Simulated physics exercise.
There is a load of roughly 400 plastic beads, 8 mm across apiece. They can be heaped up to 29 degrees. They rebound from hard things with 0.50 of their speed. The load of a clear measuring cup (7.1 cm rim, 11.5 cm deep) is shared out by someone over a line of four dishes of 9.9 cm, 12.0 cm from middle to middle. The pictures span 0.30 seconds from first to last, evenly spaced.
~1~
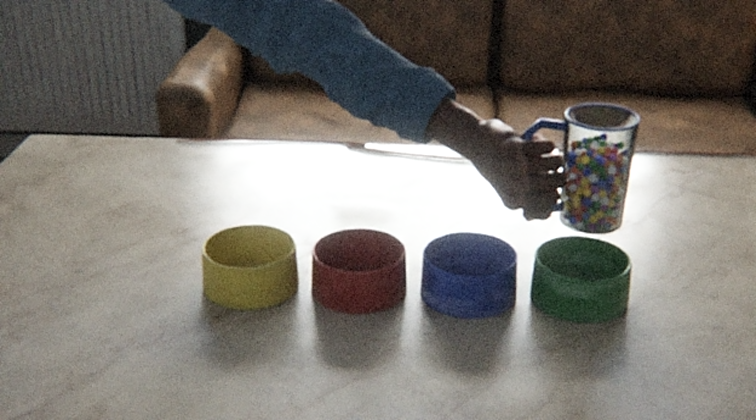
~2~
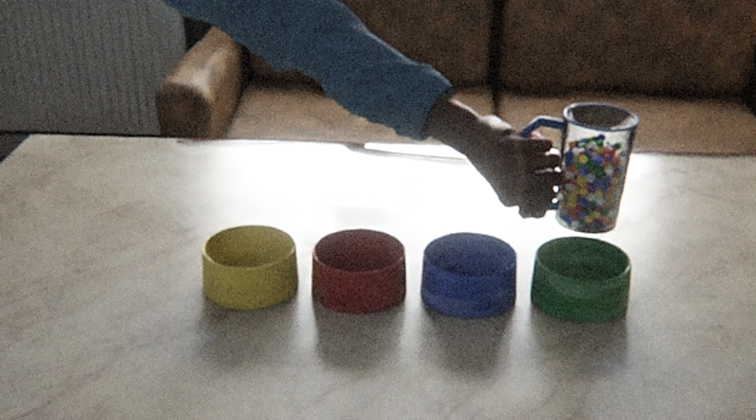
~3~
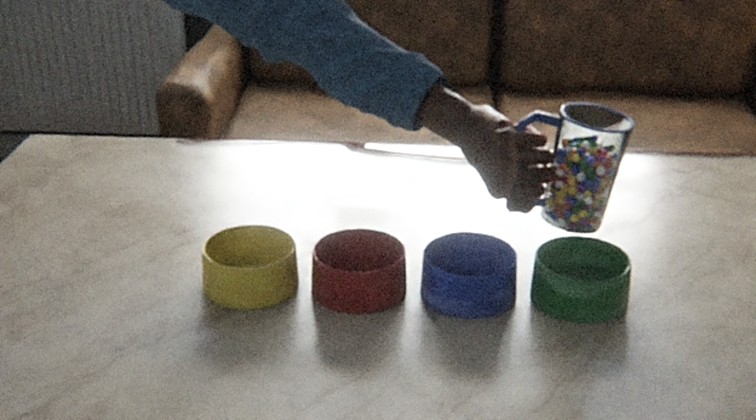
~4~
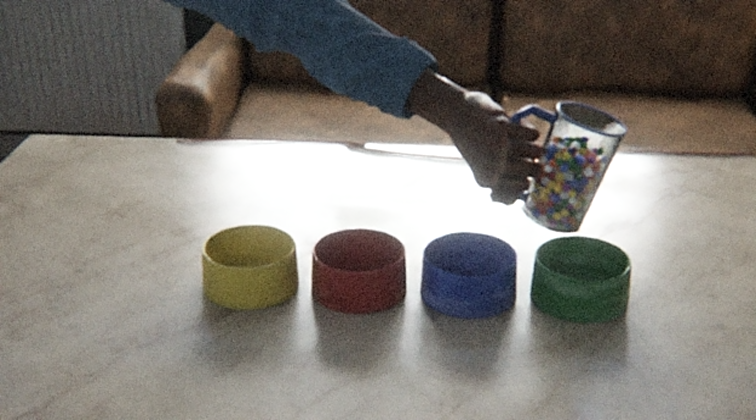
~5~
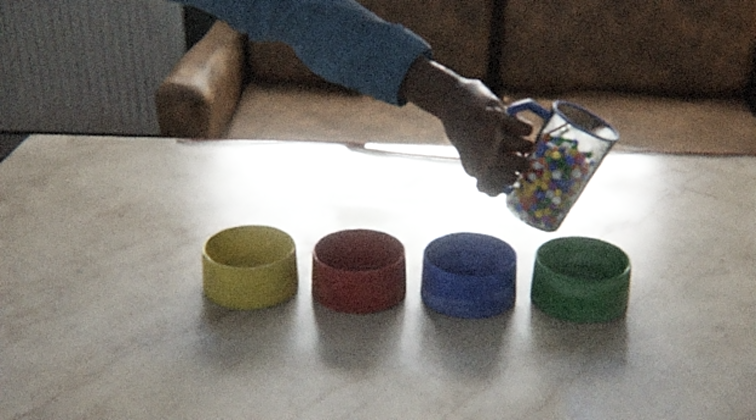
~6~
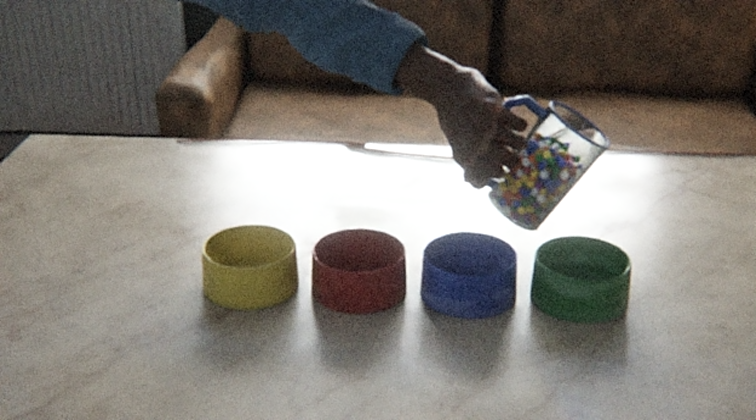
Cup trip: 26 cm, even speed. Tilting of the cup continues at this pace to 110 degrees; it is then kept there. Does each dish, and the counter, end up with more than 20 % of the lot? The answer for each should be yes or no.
Red dish - no, blue dish - yes, green dish - no, yellow dish - no, counter - yes.
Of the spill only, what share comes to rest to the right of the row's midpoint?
About 50 percent.
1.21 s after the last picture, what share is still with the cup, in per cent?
20 %.
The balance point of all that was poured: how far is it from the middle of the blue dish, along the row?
Roughly 4 cm to the left.
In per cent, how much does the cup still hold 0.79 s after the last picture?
Roughly 70 per cent, I'd say.
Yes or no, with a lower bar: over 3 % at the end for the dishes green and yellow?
So green is a miss and yellow is a miss.
Then, 0.48 s after the last picture, tilt 94 degrees; cup holds 100 %.
Then, 0.79 s after the last picture, tilt 110 degrees; cup holds 70 %, blue 30 %.
Then, 1.21 s after the last picture, tilt 110 degrees; cup holds 20 %, red 10 %, blue 50 %.
In the end, red 10 %, blue 50 %, green 0 %, yellow 0 %, counter 35 %.
